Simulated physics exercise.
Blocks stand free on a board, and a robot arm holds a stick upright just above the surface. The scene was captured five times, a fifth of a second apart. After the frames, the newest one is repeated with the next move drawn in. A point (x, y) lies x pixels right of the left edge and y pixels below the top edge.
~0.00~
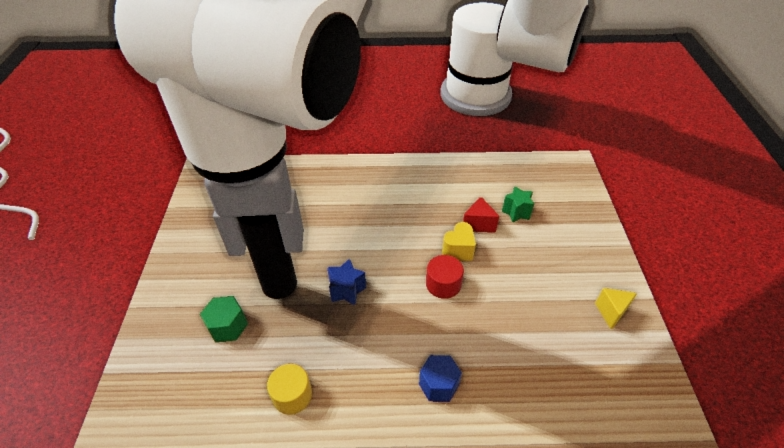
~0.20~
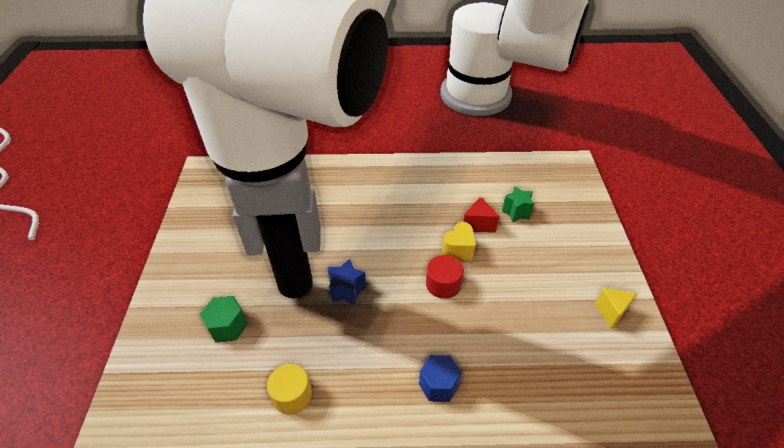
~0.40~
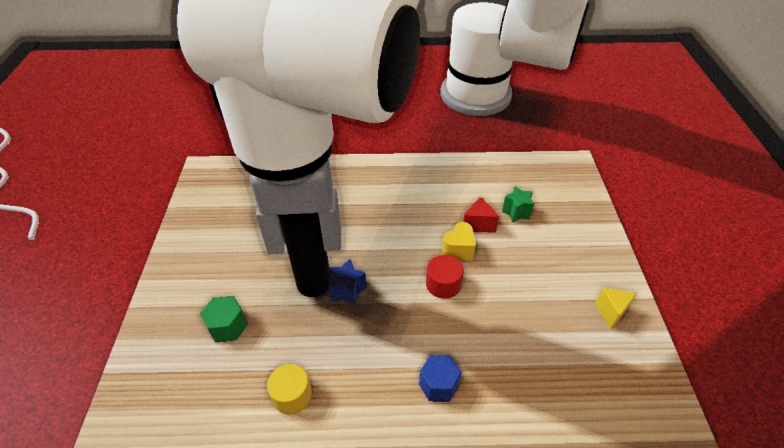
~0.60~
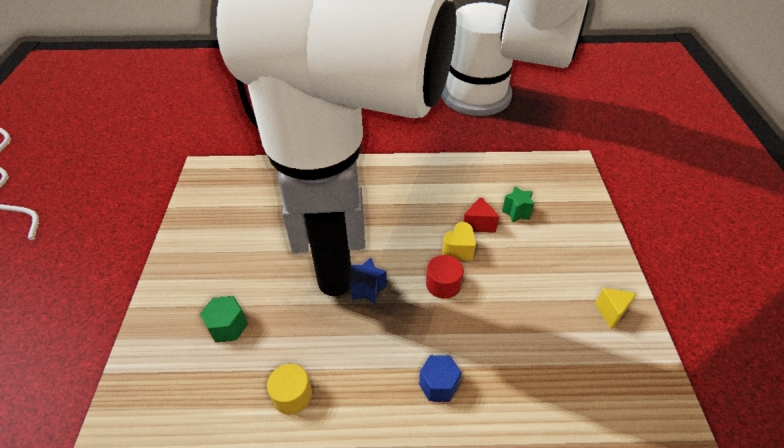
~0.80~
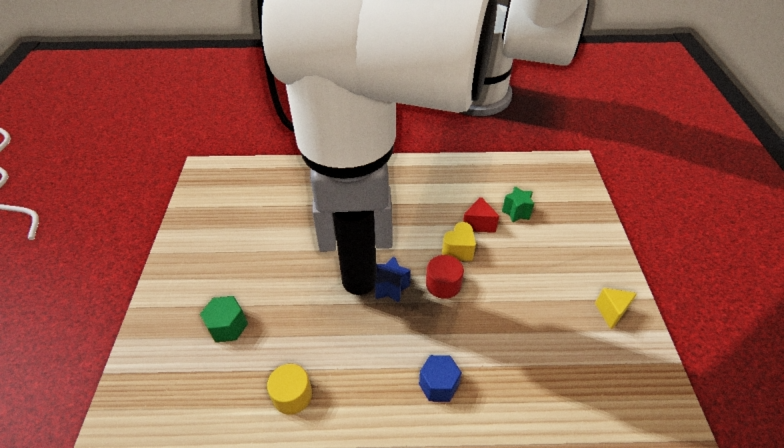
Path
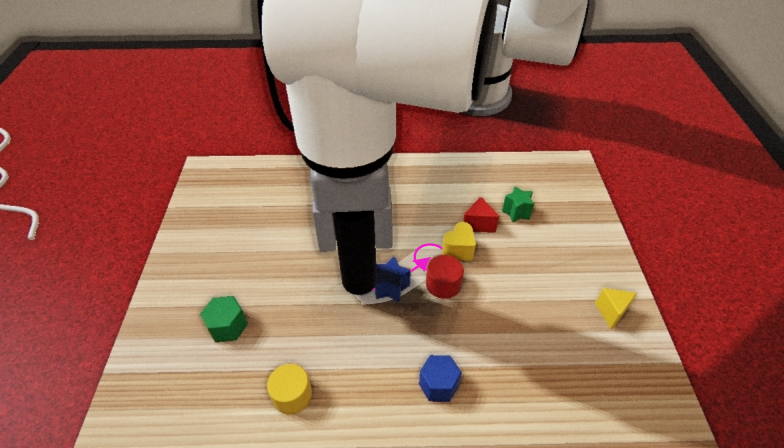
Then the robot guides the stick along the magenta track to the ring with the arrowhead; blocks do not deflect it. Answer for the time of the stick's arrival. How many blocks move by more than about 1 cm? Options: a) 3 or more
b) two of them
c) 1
The correct letter is a.
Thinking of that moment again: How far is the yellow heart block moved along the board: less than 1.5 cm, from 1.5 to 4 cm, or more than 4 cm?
It moves a fair bit, 1.5 to 4 cm.
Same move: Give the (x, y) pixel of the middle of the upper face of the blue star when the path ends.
I'd expect the centre of its top face to be at (462, 247).
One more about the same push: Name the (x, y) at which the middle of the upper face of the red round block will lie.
I expect it at (485, 267).
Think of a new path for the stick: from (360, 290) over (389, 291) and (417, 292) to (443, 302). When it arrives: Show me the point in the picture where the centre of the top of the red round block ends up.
Its top middle: (506, 262).
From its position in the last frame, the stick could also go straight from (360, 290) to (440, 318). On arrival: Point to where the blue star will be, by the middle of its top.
Put as a pixel place, it's (437, 275).
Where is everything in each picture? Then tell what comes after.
The first frame shows lower end of the stick at (280, 285), tops of blocks, blue star at (345, 274), red round block at (445, 268), yellow heart block at (461, 235), red triangular block at (482, 209).
The second frame shows stick at (296, 284), blocks as before.
The third frame shows stick at (314, 283), blocks as before.
The fourth frame shows stick at (336, 282), blue star at (366, 273).
The fifth frame shows stick at (360, 281), blue star at (390, 272), red round block at (445, 268), yellow heart block at (461, 235), red triangular block at (482, 209).
The drawn path runs from (360, 290) over (388, 285) and (411, 272) to (431, 257).
The first path, step by step. One third of the way, stick at (389, 276); blue star at (420, 267); red round block at (459, 267).
Two thirds of the way, stick at (412, 261); blue star at (443, 254); red round block at (476, 266).
At the end, stick at (432, 248); blue star at (462, 247), turned 20° clockwise; red round block at (485, 267); yellow heart block at (485, 227); red triangular block not moved.
